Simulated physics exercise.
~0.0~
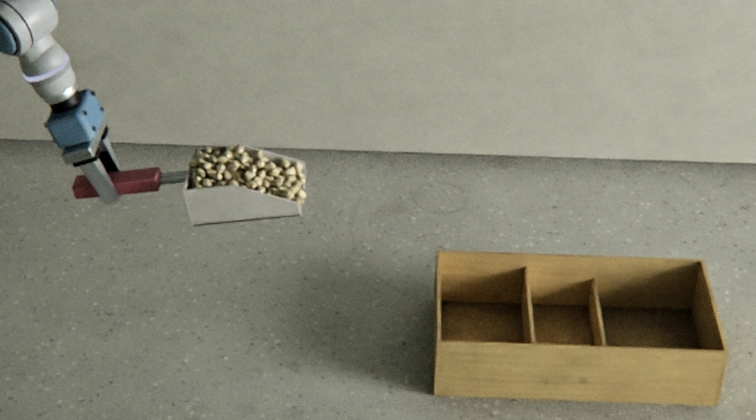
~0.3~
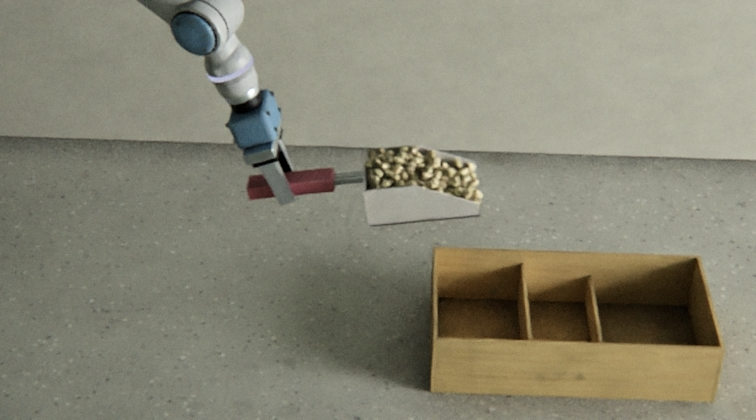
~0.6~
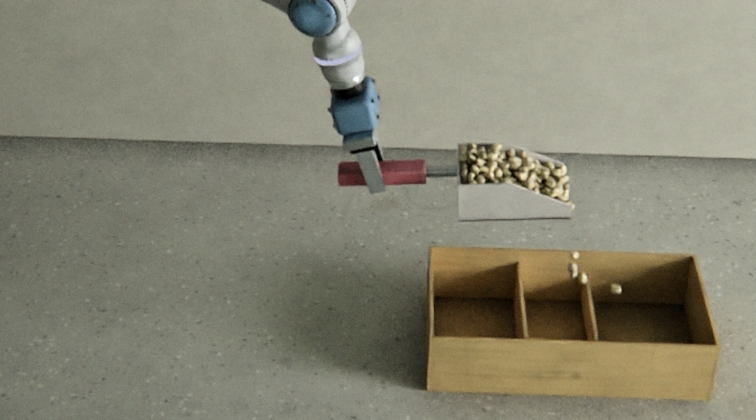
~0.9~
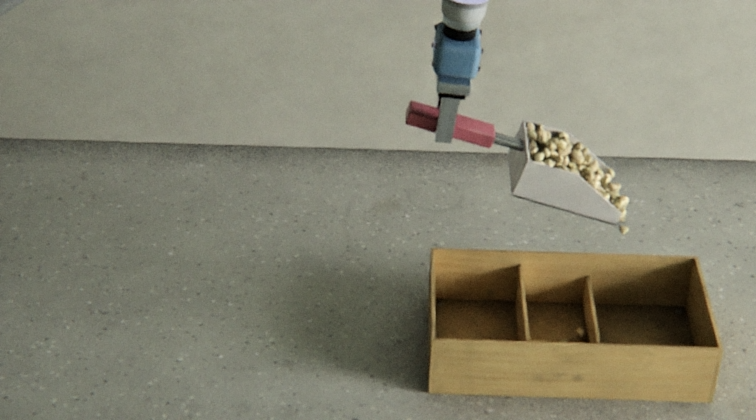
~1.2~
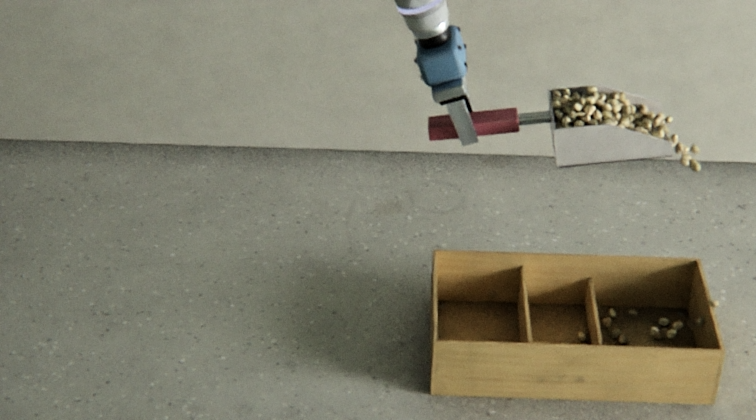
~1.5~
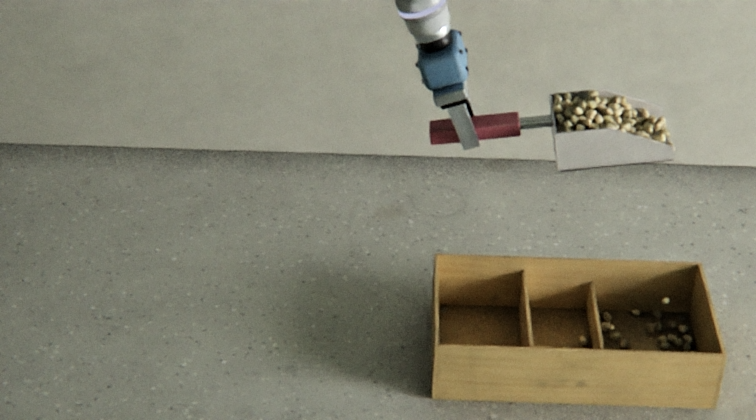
At the start, a robot arm at the left grips the red handle of a pale scoop heaped with dried beans, while a wooden box with three compartments stands on the grey surface at the right. The arm carries the scoop rightward until it hangs above the box, and a few beans drop toward the middle and right compartments. It then lifts the scoop and tips it forward, spilling more beans off its front edge. Rising further, the scoop levels out as several last beans fall. It ends nearly still, mostly full, with scattered beans mainly in the right compartment and the left one empty.
